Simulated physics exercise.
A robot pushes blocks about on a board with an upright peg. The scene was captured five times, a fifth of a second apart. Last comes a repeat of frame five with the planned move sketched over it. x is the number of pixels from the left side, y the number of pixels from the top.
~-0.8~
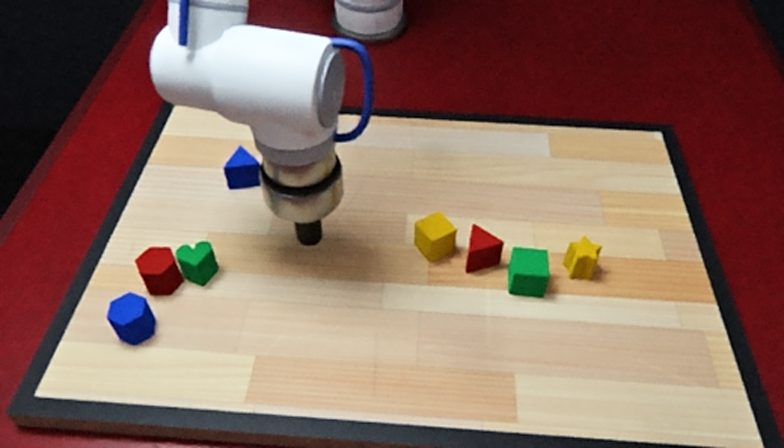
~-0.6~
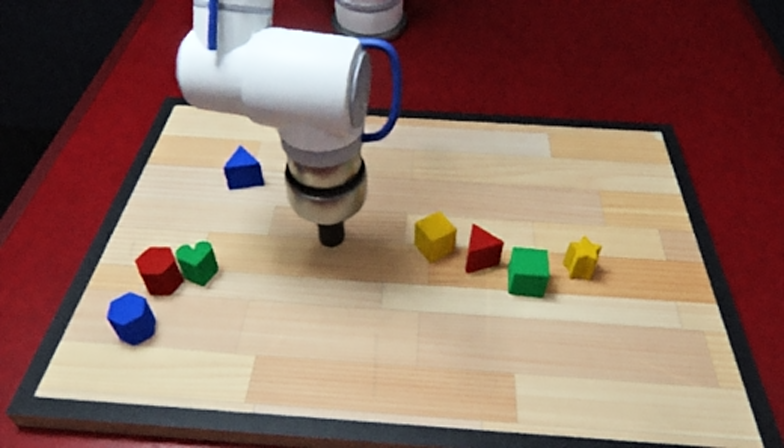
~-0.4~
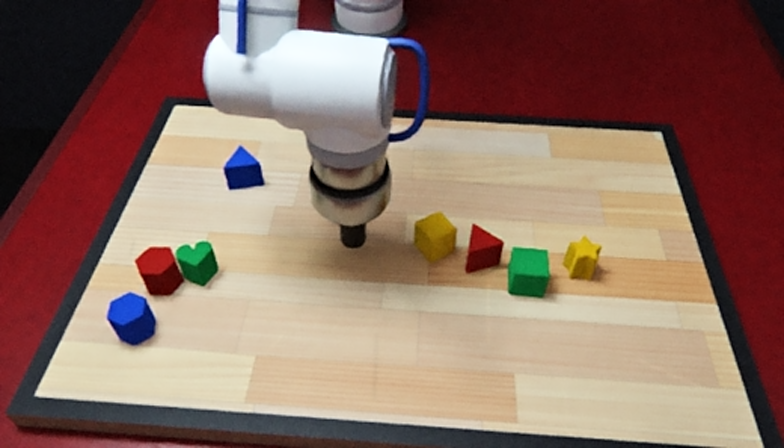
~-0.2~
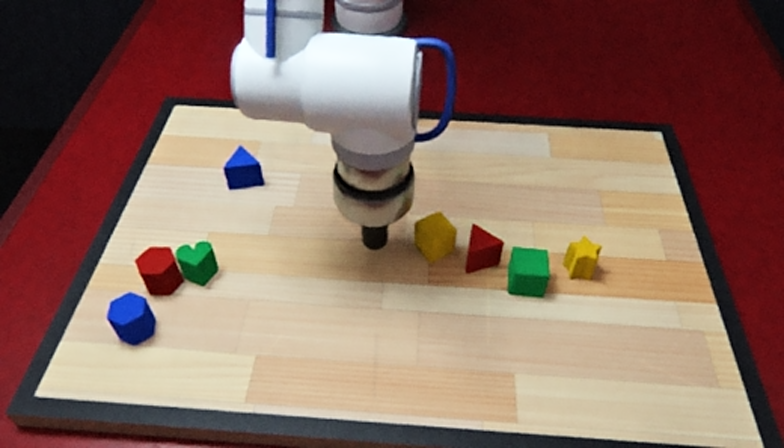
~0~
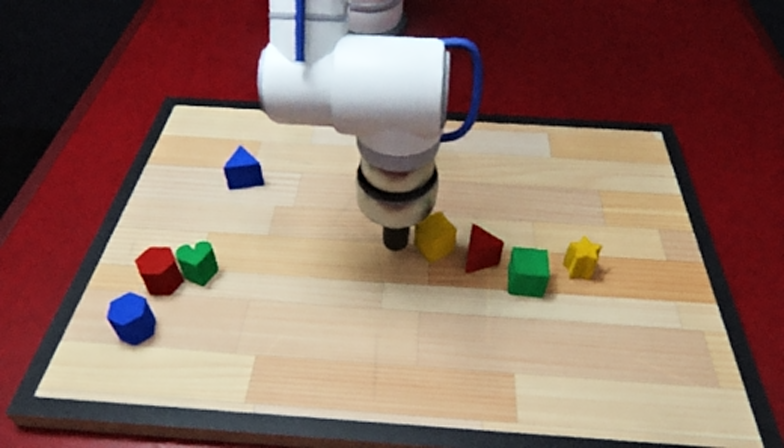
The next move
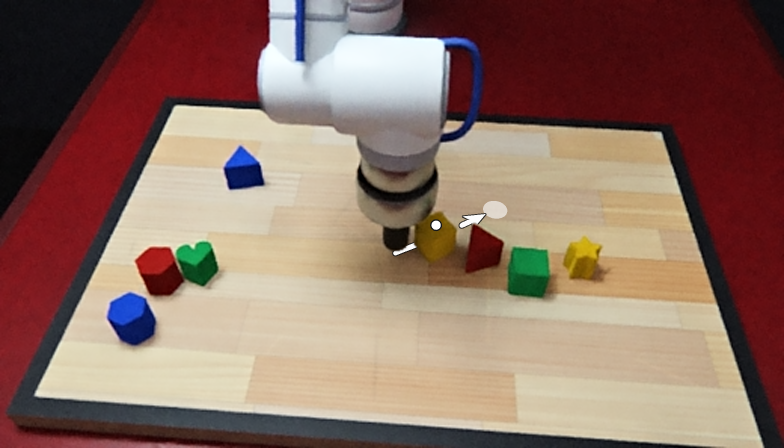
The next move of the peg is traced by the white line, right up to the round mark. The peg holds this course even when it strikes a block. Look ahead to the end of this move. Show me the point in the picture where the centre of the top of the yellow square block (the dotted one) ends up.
It will end up at (492, 216).
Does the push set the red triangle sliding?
I expect so.
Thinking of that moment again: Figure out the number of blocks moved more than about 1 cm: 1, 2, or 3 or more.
That makes 2 blocks.
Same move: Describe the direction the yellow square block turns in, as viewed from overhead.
It spins with the clock.
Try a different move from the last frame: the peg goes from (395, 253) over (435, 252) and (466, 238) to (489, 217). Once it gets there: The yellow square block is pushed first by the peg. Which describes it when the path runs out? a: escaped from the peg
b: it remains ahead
Choice b: It remains ahead.
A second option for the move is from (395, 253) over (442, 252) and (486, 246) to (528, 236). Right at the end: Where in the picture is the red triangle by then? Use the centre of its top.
Near (507, 241).
The drawn path runs in a line from (395, 253) to (495, 210); the dot is on the yellow square block.
The first path, step by step. One third of the way, peg at (432, 228); yellow square block at (461, 221), turned 45° clockwise; red triangle at (486, 239).
Two thirds of the way, peg at (466, 214); yellow square block at (489, 217), turned 80° clockwise; red triangle at (496, 241), turned 40° clockwise.
At the end, peg at (497, 199); yellow square block at (492, 217), turned 90° clockwise; red triangle at (497, 242), turned 40° clockwise.
